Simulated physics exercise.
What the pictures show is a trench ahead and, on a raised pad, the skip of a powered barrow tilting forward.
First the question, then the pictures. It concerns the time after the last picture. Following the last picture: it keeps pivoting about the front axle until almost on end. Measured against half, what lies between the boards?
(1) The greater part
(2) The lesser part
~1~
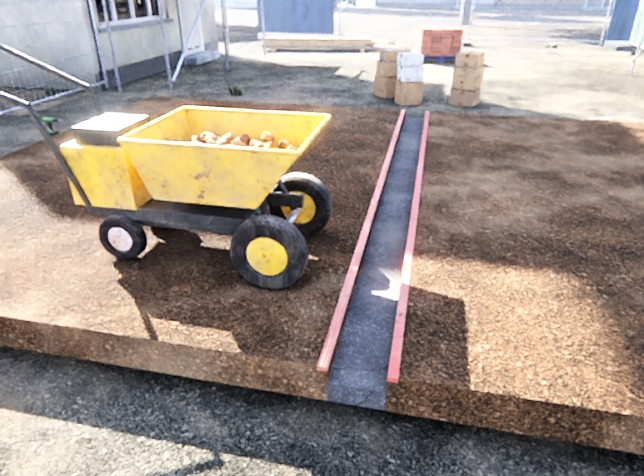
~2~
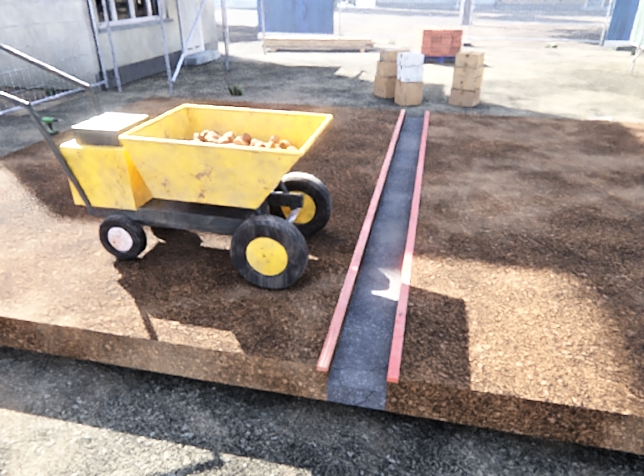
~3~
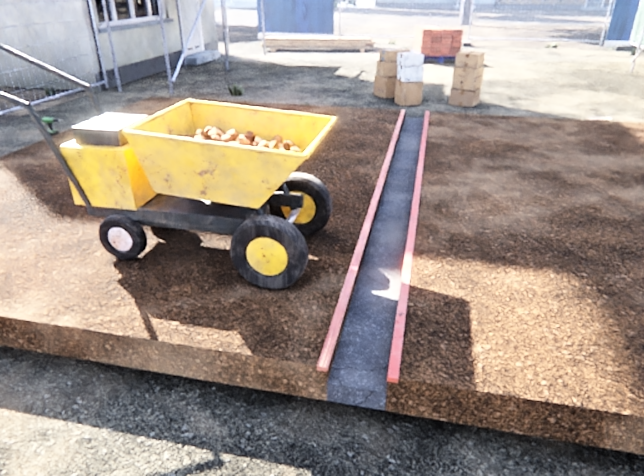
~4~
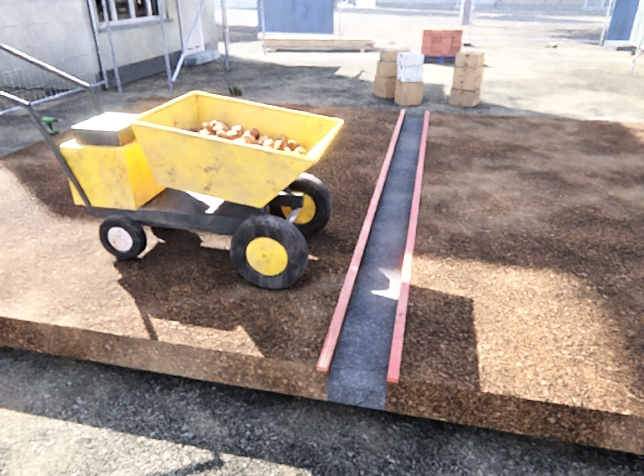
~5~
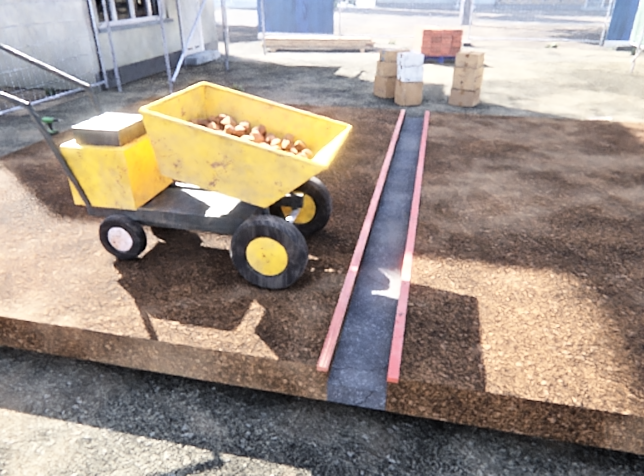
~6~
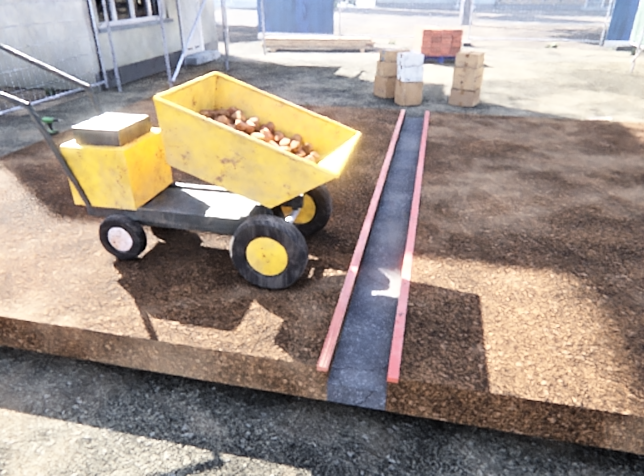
2.
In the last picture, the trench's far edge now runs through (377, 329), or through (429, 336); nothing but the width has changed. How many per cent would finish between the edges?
Roughly 0 % first, 70 % second.
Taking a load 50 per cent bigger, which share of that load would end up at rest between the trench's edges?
Around 20 per cent.
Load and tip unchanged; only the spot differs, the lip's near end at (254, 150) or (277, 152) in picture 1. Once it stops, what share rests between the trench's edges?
60 %, then 50 %.
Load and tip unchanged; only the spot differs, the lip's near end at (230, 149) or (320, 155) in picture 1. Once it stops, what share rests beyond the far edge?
Roughly 10 percent first, then roughly 90 percent.
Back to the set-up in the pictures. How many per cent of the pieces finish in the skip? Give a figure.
Estimate: 0 %, roughly.
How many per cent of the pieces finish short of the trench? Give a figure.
I'd put it at around 0 percent.
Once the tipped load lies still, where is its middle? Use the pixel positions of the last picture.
The centre settles at about (429, 269).
Just after the last frame, skip tipped steeply; every one in the skip.
A moment on, skip tipped right over; roughly two thirds in the skip; about a tenth in or heaped over the trench; roughly a quarter beyond it; just a few falling.
Further on, skip tipped right over; about a tenth in the skip; roughly a quarter in or heaped over the trench; roughly two thirds beyond it.
When it is over, skip tipped right over; just a few in the skip; roughly a quarter in or heaped over the trench; roughly two thirds beyond it.
